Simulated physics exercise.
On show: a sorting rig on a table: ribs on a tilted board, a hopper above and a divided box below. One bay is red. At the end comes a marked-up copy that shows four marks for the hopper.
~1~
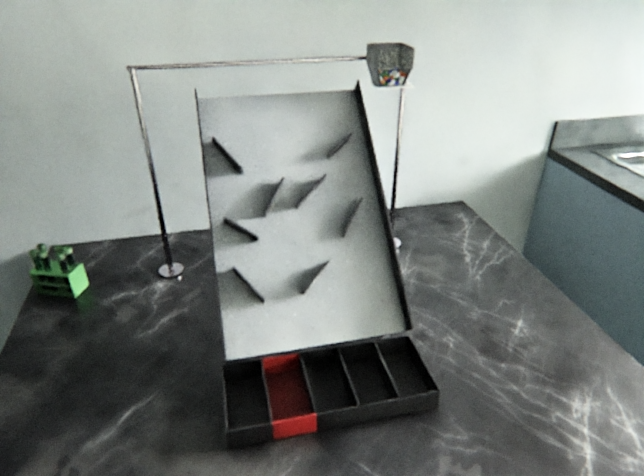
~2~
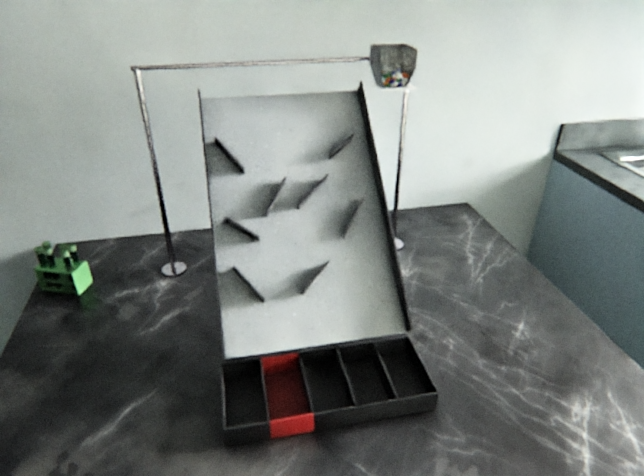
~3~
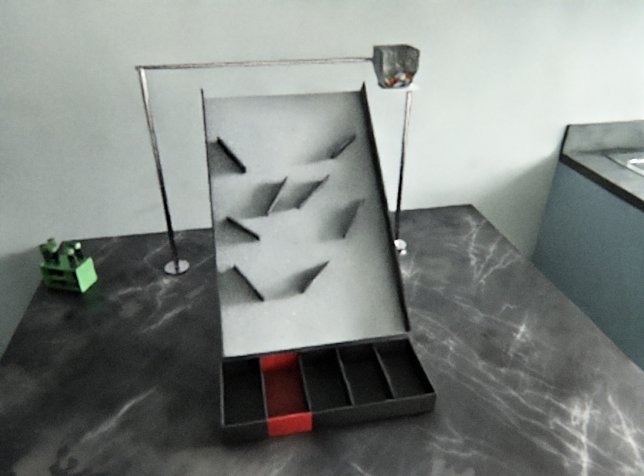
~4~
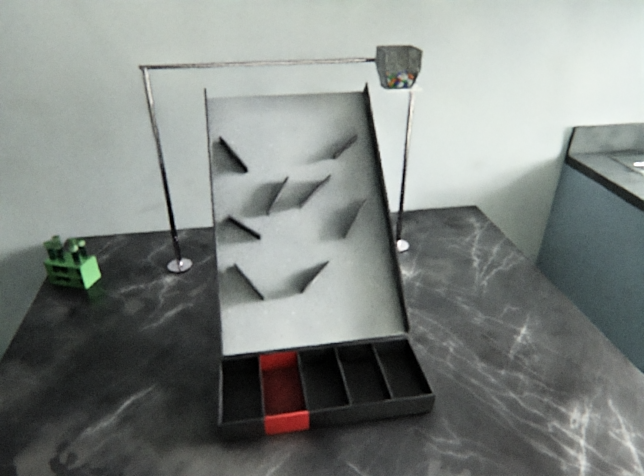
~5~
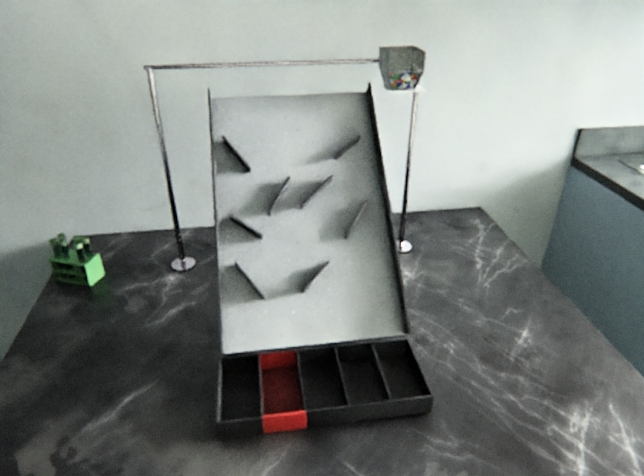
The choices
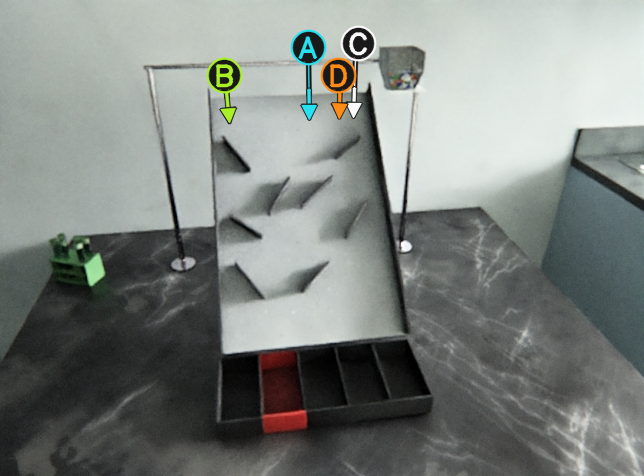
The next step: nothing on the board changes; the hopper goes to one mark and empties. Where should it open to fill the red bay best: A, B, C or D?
The answer is mark A.
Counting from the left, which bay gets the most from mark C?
The fifth from the left.
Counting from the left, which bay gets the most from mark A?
The second from the left.
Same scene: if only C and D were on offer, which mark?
Here it is mark D.
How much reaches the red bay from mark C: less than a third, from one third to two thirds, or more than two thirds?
It is less than a third.
On the marked copy, mark A meets the board at (309, 114); mark B meets the board at (229, 117); mark C meets the board at (353, 112); mark D meets the board at (339, 112).
With A, the larger part in the red bay, about a tenth in other bays, about a tenth held on the board.
With B, roughly a quarter in the red bay, about a tenth in other bays, roughly two thirds held on the board.
With C, roughly a quarter in the red bay, roughly half in other bays, about a tenth held on the board.
With D, roughly half in the red bay, roughly a quarter in other bays, roughly a quarter held on the board.
